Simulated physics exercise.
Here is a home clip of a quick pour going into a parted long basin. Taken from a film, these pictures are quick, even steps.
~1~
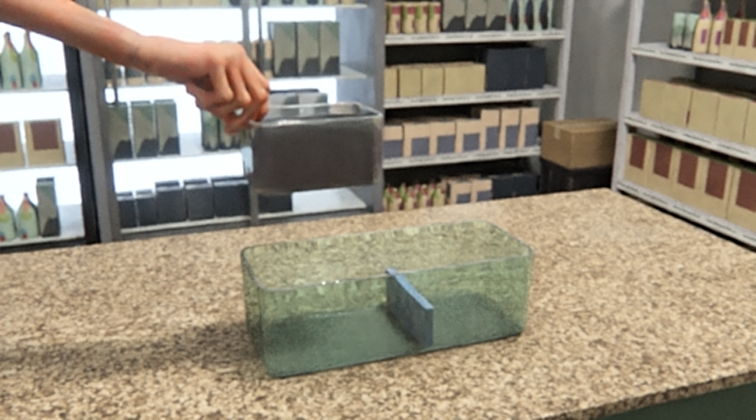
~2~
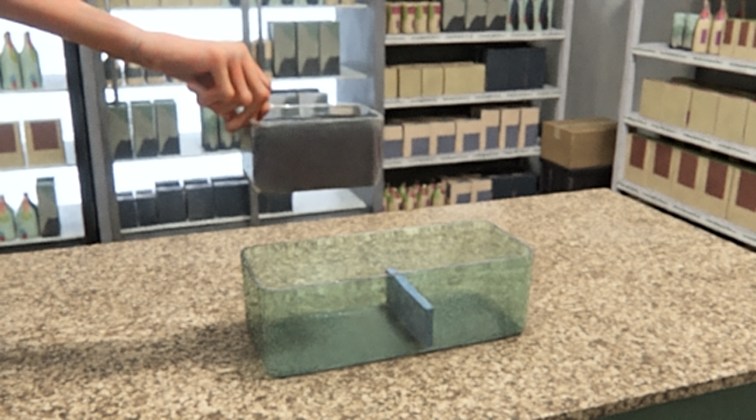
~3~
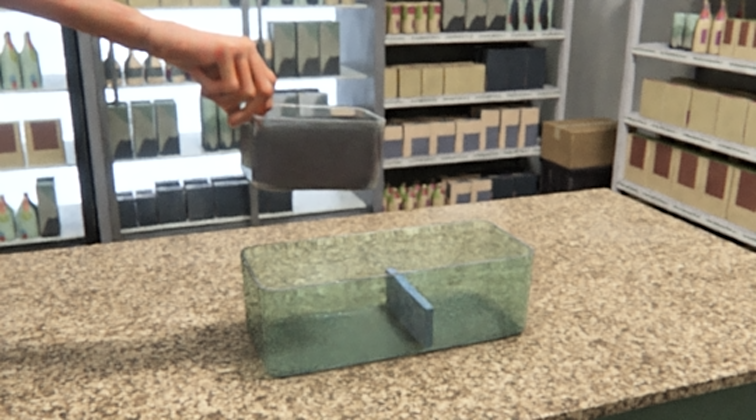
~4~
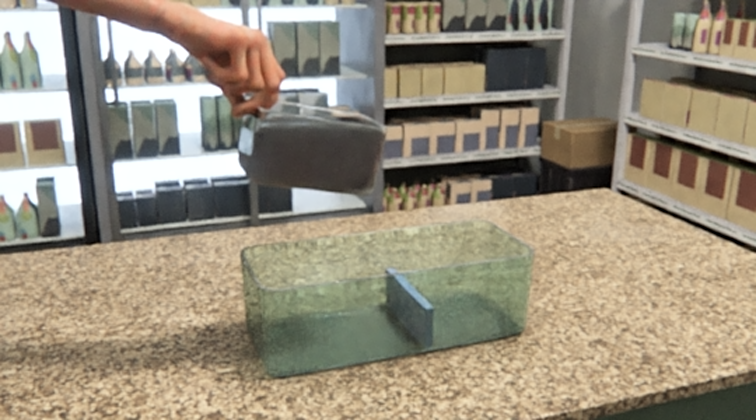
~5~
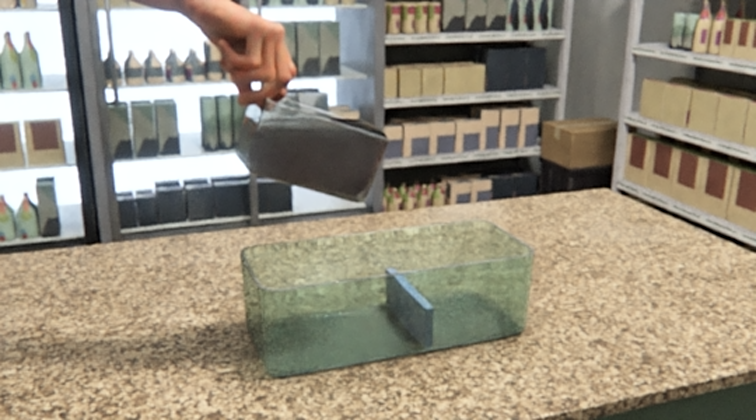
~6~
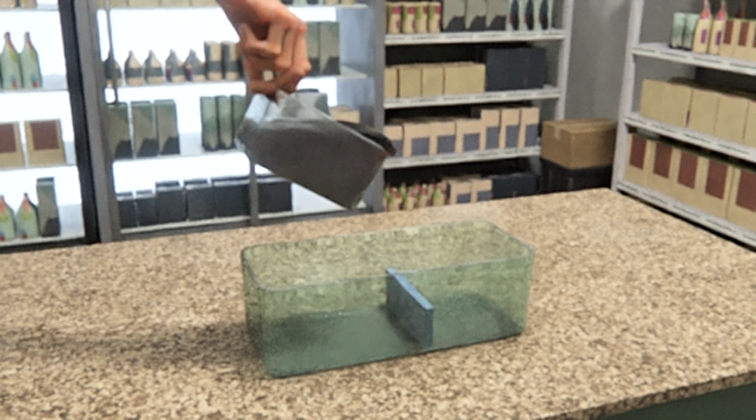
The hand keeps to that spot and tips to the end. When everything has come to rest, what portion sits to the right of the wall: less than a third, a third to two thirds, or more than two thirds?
The share right of the wall fails to exceed two thirds but reaches one third.
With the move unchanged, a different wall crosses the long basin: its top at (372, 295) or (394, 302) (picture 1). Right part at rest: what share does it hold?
First try 85 per cent, second try 60 per cent.
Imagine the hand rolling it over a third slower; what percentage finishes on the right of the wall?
Roughly 65 percent.
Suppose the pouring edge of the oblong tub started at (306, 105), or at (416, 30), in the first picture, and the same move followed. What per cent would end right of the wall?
The first start yields 5 per cent, the second 80 per cent.
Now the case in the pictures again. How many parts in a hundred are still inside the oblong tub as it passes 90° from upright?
Still holding around 25 %, give or take.
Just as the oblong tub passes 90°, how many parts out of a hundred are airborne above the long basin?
Some 45 per cent, I'd say.
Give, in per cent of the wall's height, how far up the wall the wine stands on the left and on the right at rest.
Roughly 20 left of the wall, roughly 50 right of it.
A moment on, the oblong tub is tipped on its side and 26 per cent is still to pour, 1 is left of the wall and 30 right of it.
Next, the oblong tub is tipped right over and 6 per cent is still to pour, 25 is left of the wall and 59 right of it.
Then the oblong tub is tipped right over and 1 per cent is still to pour, 35 is left of the wall and 58 right of it.
Later the oblong tub is tipped right over and 0 per cent is still to pour, 37 is left of the wall and 58 right of it.
Finally, 37 per cent lies left of the wall, 58 right of it and 5 outside.
